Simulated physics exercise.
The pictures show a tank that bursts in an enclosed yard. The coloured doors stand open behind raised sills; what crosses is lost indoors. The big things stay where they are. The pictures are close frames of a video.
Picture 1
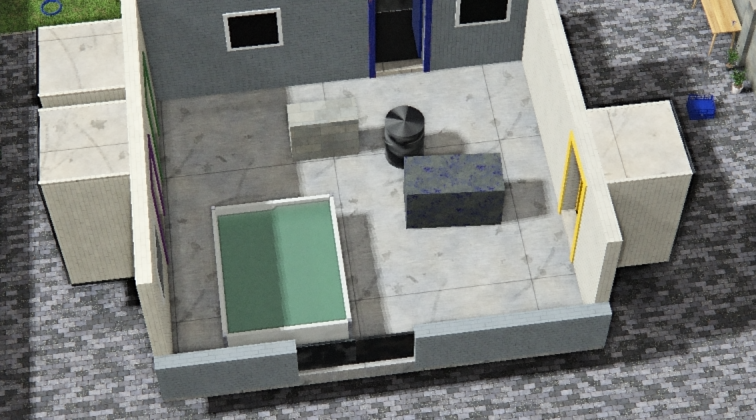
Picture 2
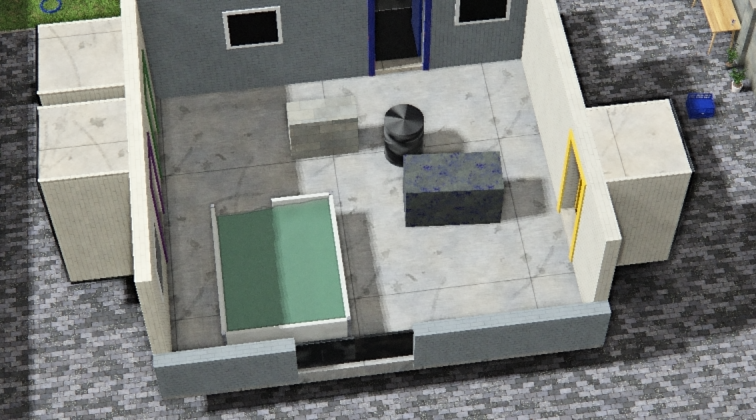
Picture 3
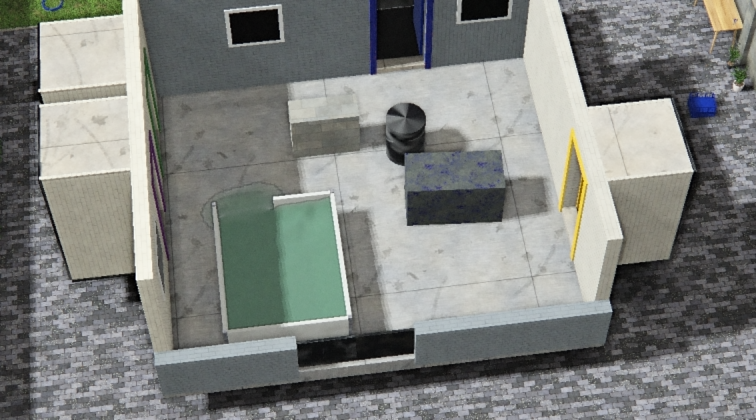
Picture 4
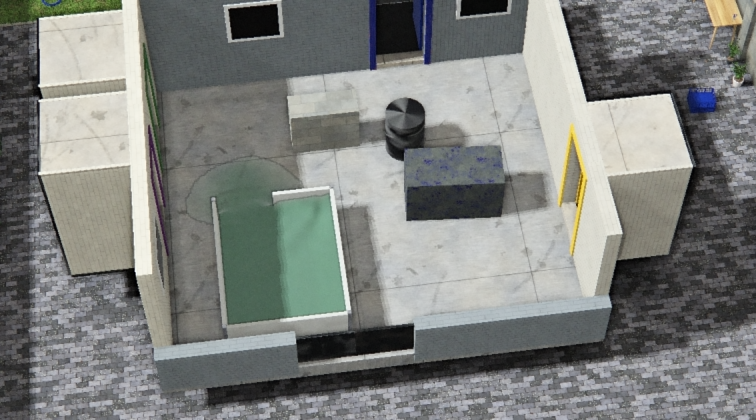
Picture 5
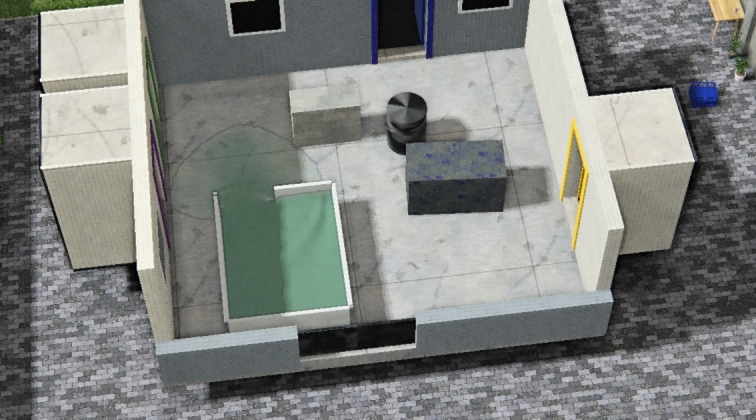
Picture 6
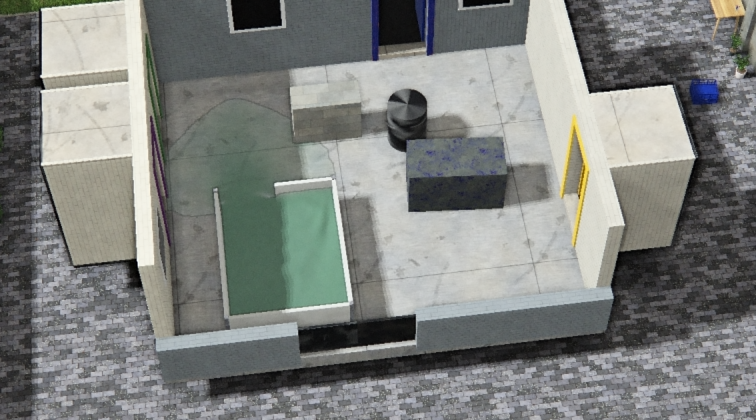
A walled yard holds an open tank as green water pours out its far side and spreads across the floor.
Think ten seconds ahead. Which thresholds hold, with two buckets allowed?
In the end: The green door takes more than that; the purple door stays under that; the yellow door stays under that; the blue door stays under that.
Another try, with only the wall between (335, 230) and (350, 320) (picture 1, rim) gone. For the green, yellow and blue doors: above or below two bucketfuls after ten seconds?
My reading: Green door keeps below it, yellow door is over, blue door takes less.
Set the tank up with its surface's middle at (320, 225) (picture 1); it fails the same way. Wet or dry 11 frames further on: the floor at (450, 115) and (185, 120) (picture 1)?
In that order: Clear, wet.
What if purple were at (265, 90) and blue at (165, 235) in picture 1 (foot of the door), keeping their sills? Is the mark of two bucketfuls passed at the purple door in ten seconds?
In short: Purple door floods.
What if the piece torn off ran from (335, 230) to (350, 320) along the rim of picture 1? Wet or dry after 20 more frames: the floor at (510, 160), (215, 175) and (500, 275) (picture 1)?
In that order: Flooded, free of water, flooded.
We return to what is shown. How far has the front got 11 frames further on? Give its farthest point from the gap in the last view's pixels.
Close to (393, 61).
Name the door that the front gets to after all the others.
The one in yellow.
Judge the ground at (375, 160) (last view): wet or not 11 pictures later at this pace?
At that place: Covered.
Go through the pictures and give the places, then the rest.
Still water in the open tank at (280, 266), in the first frame.
Water pours out on the open tank's far side and has run to a hidden place, in the second frame.
Water pours out on the open tank's far side and has run to (274, 191), in the third frame.
Water pours out on the open tank's far side and has run to (257, 160), in the fourth frame.
Water pours out on the open tank's far side and has run to (229, 131), in the fifth frame.
Water pours out on the open tank's far side and has run to (227, 104), in the sixth frame.
A moment on, water covers 25 % of the floor; the green door wet at the sill, nothing in, the purple door wet at the sill, nothing in, the yellow door not reached, the blue door not reached.
Next, water covers 30 % of the floor; the green door under two buckets in, the purple door wet at the sill, nothing in, the yellow door not reached, the blue door not reached.
Then, water covers 45 % of the floor; the green door over two buckets in, the purple door wet at the sill, nothing in, the yellow door not reached, the blue door wet at the sill, nothing in.
Later, water covers 70 % of the floor; the green door far over two buckets in, the purple door wet at the sill, nothing in, the yellow door wet at the sill, nothing in, the blue door wet at the sill, nothing in.
In the end, water covers 95 % of the floor; the green door far over two buckets in, the purple door wet at the sill, nothing in, the yellow door wet at the sill, nothing in, the blue door wet at the sill, nothing in.
